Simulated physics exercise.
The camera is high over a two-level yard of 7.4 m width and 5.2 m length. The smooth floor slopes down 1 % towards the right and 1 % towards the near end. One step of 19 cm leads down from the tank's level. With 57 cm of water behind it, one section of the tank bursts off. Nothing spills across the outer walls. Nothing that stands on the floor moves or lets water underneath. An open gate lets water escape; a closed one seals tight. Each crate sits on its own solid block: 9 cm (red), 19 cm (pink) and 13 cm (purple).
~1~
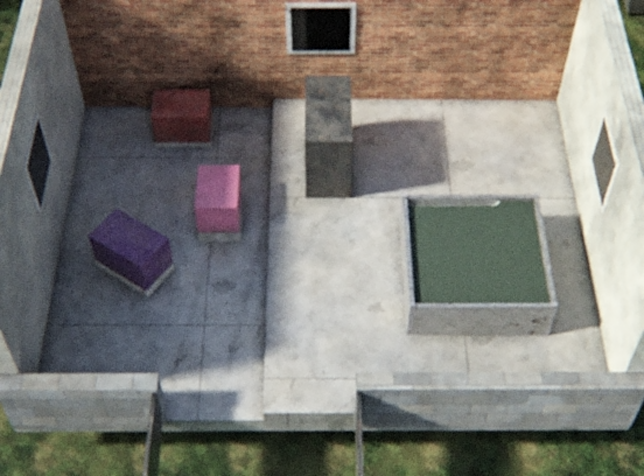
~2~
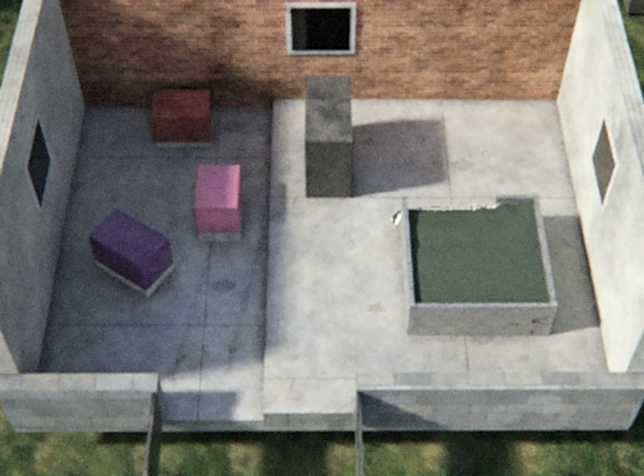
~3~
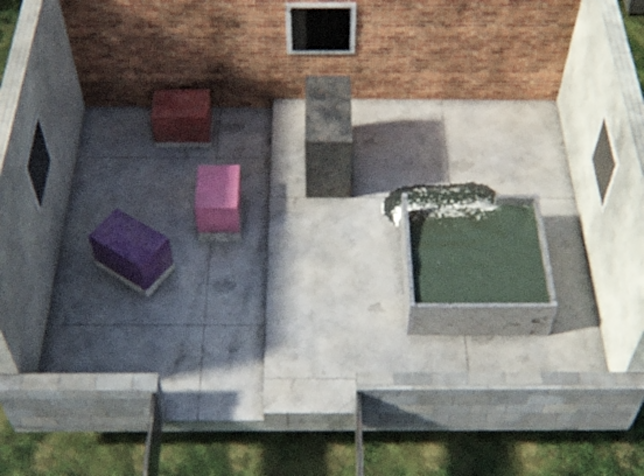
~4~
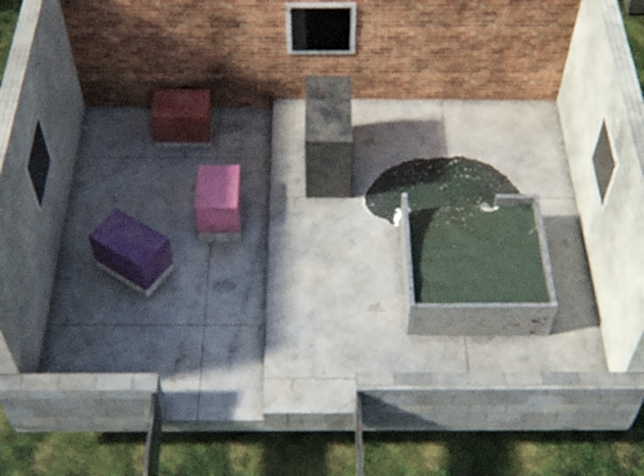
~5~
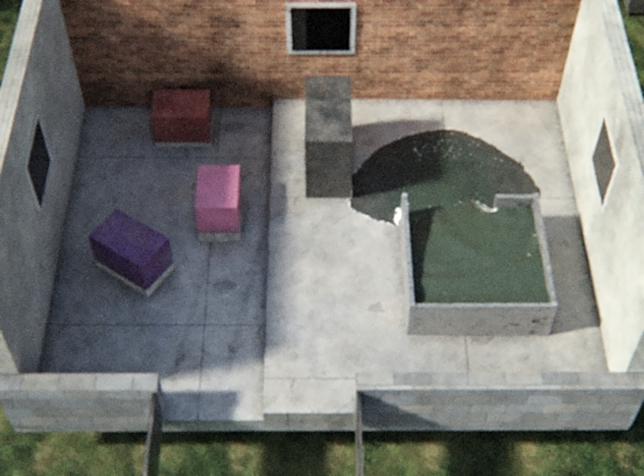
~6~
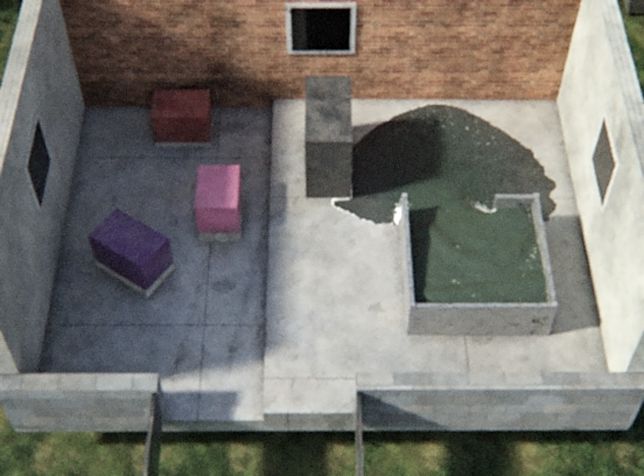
In the video, a walled yard holds red, pink and purple crates on the left and a tank of dark green water on the right; the tank's far side bursts and water spreads across the floor behind it, reaching a grey pillar.
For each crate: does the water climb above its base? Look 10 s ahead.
One by one: The red crate is soaked; the pink crate stays dry; the purple crate stays dry.
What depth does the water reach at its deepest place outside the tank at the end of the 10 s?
Up to some 14 cm.
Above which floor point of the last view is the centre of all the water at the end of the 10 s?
Near (388, 240).
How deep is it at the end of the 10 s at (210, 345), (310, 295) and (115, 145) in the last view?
About 5, 3 and 1 cm.
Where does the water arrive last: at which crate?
The purple one.
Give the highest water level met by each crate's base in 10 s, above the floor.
Peaks in cm: Red 17, pink 9, purple 7.
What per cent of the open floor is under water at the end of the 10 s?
About 90 per cent.
A moment later water covers 20 % of the floor and is deepest (28 cm) near (429, 218); red plinth not reached, pink plinth not reached, purple plinth not reached.
Soon after water covers 25 % of the floor and is deepest (32 cm) near (408, 100); red plinth reached, pink plinth not reached, purple plinth not reached.
Next water covers 40 % of the floor and is deepest (24 cm) near (546, 101); red plinth reached, pink plinth reached, purple plinth not reached.
Later on water covers 70 % of the floor and is deepest (21 cm) near (614, 396); red plinth reached, pink plinth reached, purple plinth reached.
At the end water covers 90 % of the floor and is deepest (14 cm) near (614, 396); highest at the red plinth 17 cm, highest at the pink plinth 9 cm, highest at the purple plinth 7 cm.
